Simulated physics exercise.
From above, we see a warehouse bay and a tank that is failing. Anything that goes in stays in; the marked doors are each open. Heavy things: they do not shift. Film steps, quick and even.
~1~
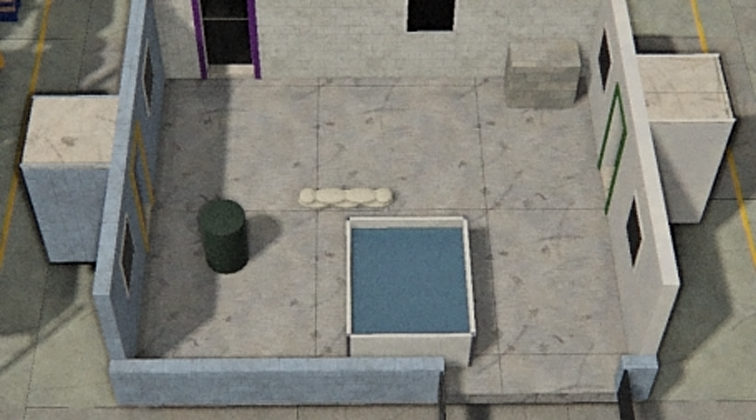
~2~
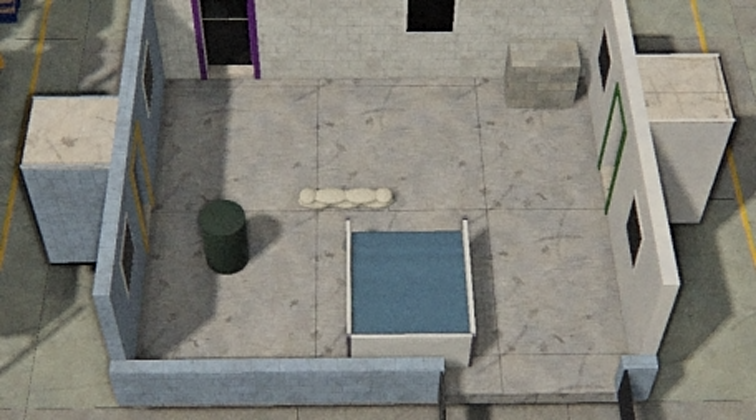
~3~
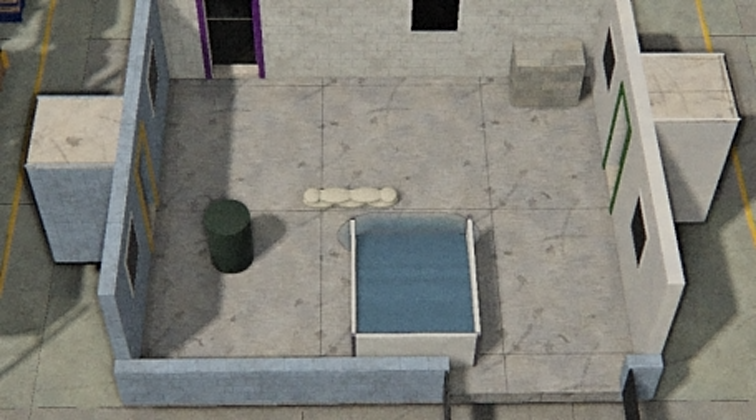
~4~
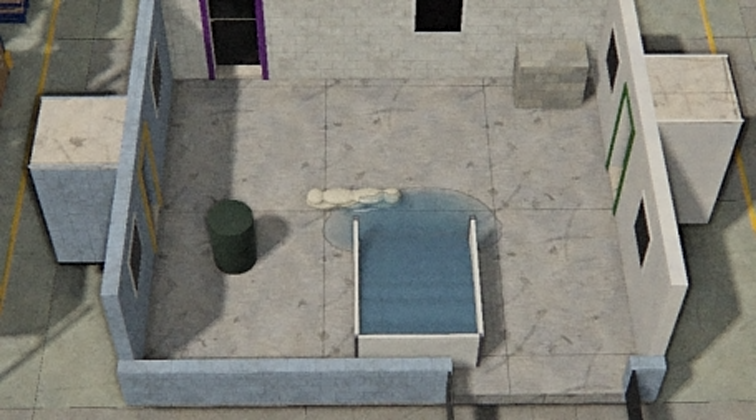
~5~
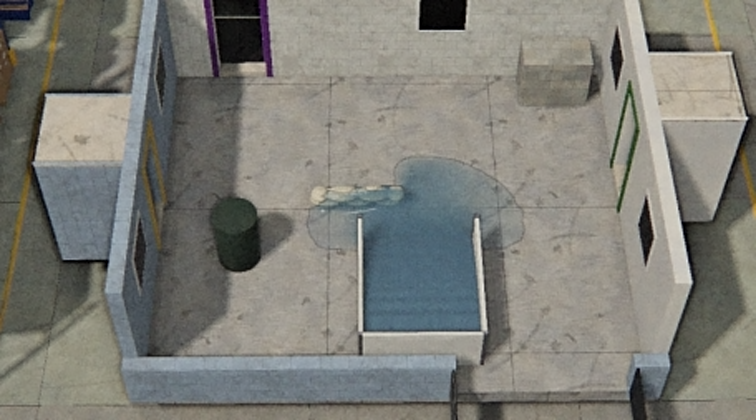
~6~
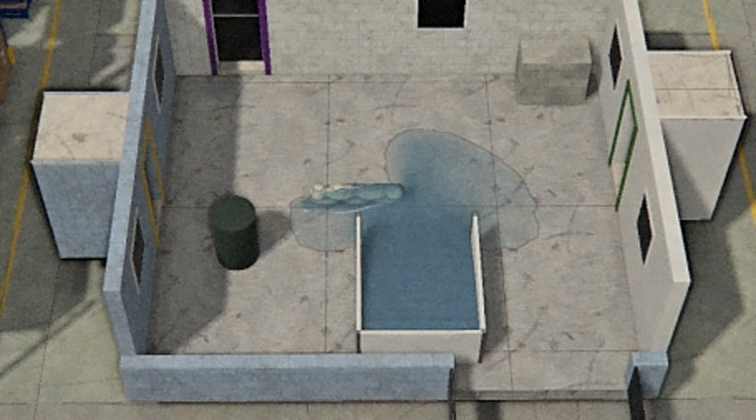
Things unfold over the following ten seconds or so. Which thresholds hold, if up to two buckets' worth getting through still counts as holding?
The purple door holds; the green door holds; the yellow door does not hold.
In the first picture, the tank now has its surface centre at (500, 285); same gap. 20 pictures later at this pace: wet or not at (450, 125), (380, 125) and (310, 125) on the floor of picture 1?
First one gets inundated, next one gets inundated, last one gets inundated.
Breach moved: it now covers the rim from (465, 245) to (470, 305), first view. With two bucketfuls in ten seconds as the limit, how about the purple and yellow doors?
Well, purple gets less, but yellow gets less.
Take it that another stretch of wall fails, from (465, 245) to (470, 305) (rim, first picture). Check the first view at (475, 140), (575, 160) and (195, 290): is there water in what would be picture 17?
Point by point: Unwetted; soaked; unwetted.
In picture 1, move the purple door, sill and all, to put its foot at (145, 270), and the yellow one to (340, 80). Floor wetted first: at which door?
That's the yellow-painted one.
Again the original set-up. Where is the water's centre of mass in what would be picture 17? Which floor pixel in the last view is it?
At about (414, 200).
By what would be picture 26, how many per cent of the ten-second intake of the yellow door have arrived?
Share at that point: Close to 75 in a hundred.
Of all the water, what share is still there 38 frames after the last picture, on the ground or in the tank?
Some 96 parts in a hundred have not run off.
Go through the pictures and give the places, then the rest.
The open tank at (409, 278) is whole and still, in the first picture.
Water pours out on the open tank's far side and has run to a hidden place, in the second picture.
Water pours out on the open tank's far side and has run to (474, 230), in the third picture.
Water pours out on the open tank's far side and has run to (337, 211), in the fourth picture.
The front is at (453, 163), out from the gap on the open tank's far side, in the fifth picture.
The front is at (437, 134), out from the gap on the open tank's far side, in the sixth picture.
A moment on, water covers 35 % of the floor; the purple door not reached, the green door not reached, the yellow door not reached.
Next, water covers 55 % of the floor; the purple door not reached, the green door wet at the sill, nothing in, the yellow door under two buckets in.
Then, water covers 65 % of the floor; the purple door wet at the sill, nothing in, the green door wet at the sill, nothing in, the yellow door over two buckets in.
Later, water covers 90 % of the floor; the purple door wet at the sill, nothing in, the green door wet at the sill, nothing in, the yellow door far over two buckets in.
In the end, water covers 100 % of the floor; the purple door under two buckets in, the green door wet at the sill, nothing in, the yellow door far over two buckets in.
